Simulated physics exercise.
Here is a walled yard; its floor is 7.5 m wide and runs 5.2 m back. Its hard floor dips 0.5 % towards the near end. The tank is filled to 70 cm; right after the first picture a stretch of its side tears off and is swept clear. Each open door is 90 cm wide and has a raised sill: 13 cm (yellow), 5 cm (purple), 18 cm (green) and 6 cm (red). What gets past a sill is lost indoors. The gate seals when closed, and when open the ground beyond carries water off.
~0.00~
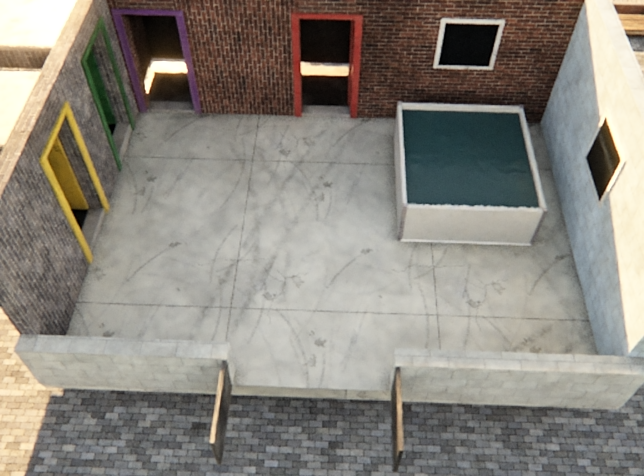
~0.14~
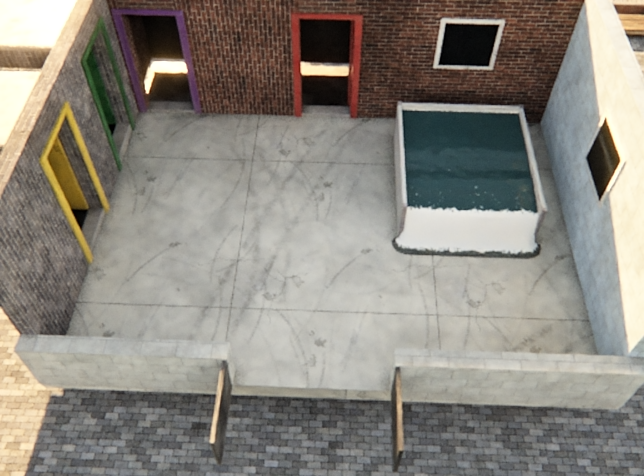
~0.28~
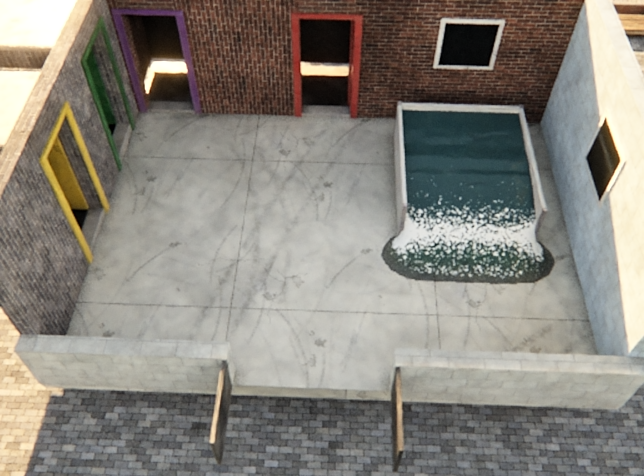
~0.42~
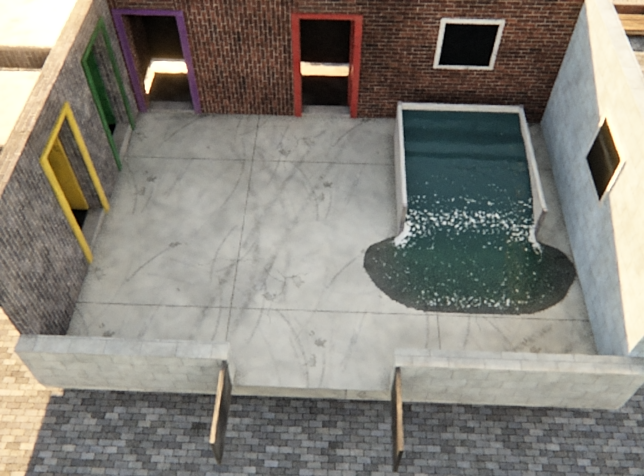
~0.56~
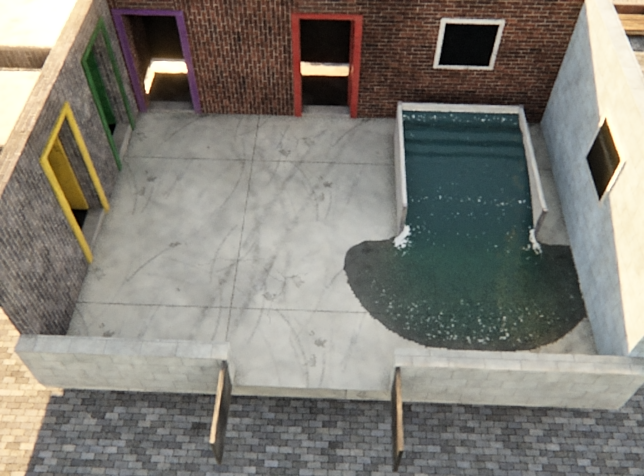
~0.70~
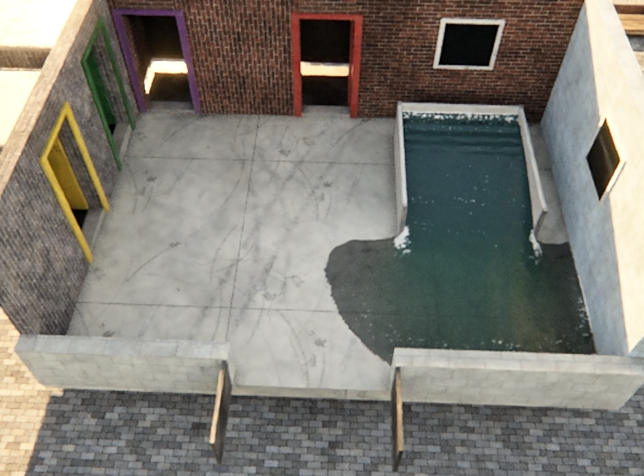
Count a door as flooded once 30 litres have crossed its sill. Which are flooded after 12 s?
The water let in: At the yellow door it does not reach the limit; at the purple door it exceeds the limit; at the green door it stays under the limit; at the red door it keeps below the limit.
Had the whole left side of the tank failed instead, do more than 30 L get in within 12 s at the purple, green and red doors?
Against that limit: Purple past it, green above, red past it.
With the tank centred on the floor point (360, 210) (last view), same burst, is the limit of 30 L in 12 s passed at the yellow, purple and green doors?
Then: Yellow below, purple not over, green below.
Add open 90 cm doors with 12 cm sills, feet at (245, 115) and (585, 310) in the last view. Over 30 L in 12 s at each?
In that order: Below, past it.
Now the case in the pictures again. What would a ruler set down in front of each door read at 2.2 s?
Depths in cm: Yellow 0, purple 0, green 0, red 0.
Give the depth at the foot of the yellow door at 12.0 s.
About 7.0 cm.
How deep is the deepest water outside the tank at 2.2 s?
About 48 cm.
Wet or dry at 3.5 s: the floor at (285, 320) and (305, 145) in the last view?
In turn: Flooded, not reached.
After 1.4 s water covers 25 % of the floor and is deepest (50 cm) near (601, 382); yellow door not reached, purple door not reached, green door not reached, red door not reached.
After 2.2 s water covers 30 % of the floor and is deepest (48 cm) near (588, 381); yellow door not reached, purple door not reached, green door not reached, red door not reached.
After 3.5 s water covers 50 % of the floor and is deepest (26 cm) near (574, 381); yellow door not reached, purple door not reached, green door not reached, red door not reached.
After 7.0 s water covers 90 % of the floor and is deepest (18 cm) near (138, 115); yellow door 11 cm at the sill, 1 L in, purple door 13 cm at the sill, 20 L in, green door 7 cm at the sill, 0 L in, red door 4 cm at the sill, 0 L in.
After 12.0 s water covers 100 % of the floor and is deepest (10 cm) near (532, 300); yellow door 7 cm at the sill, 1 L in, purple door 7 cm at the sill, 131 L in, green door 7 cm at the sill, 0 L in, red door 7 cm at the sill, 1 L in.
